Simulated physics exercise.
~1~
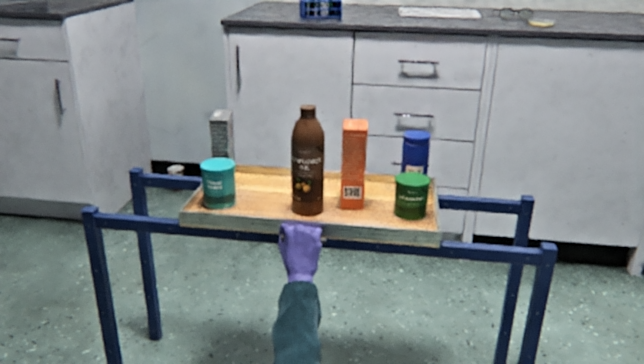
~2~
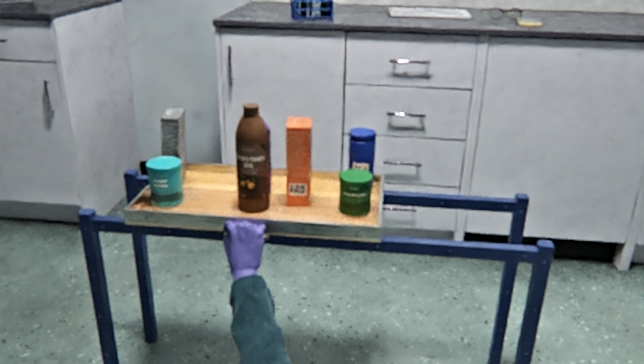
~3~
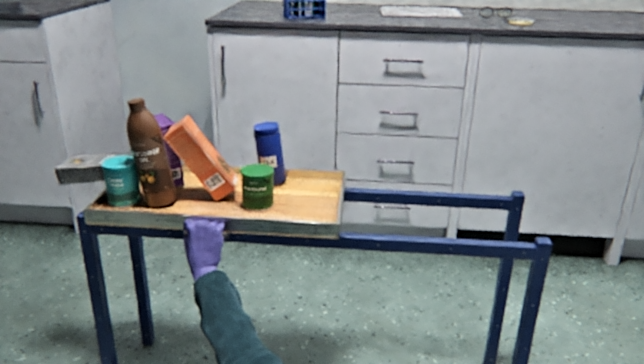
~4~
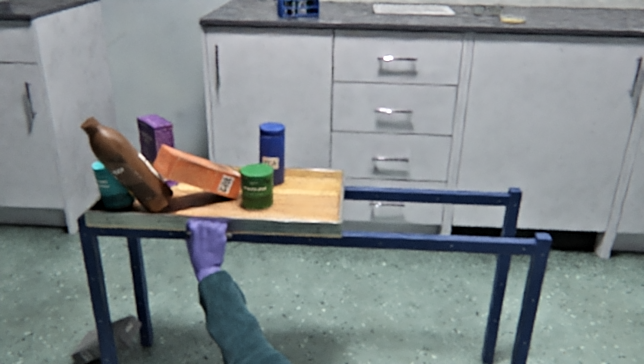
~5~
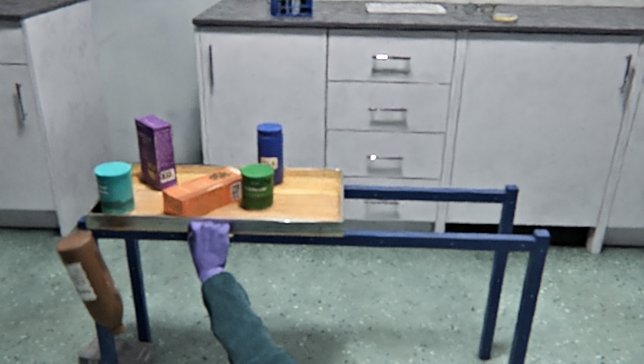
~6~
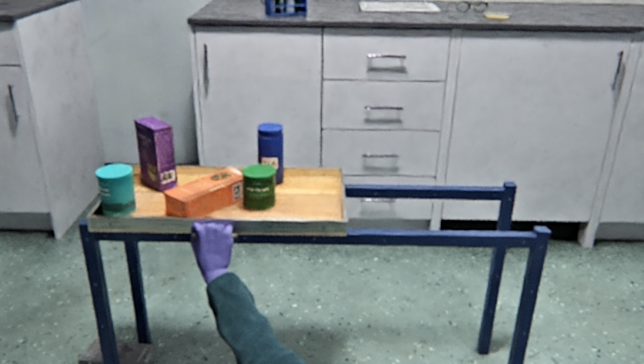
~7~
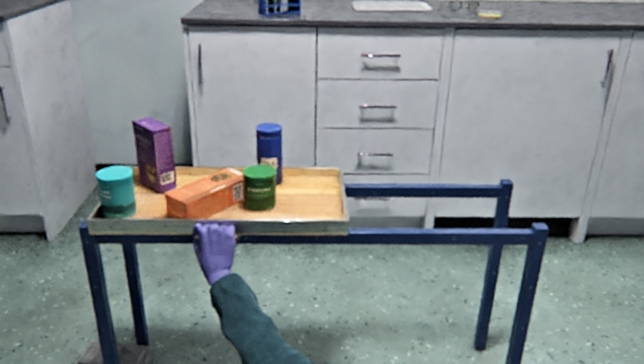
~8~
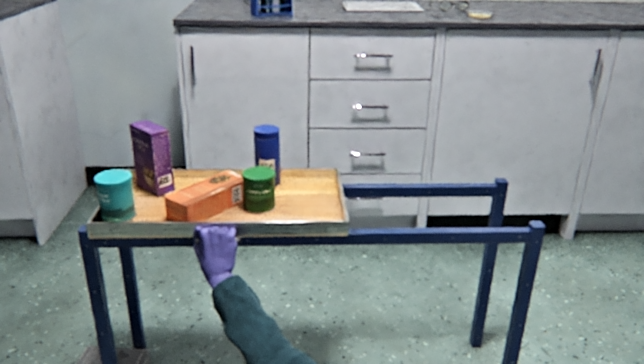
The video shows a gloved hand at the front of a wooden tray of containers as it slides left along blue rails and stops abruptly; a grey packet and brown bottle tumble off, an orange carton topples, and the purple packet, two tins and blue jar remain upright.
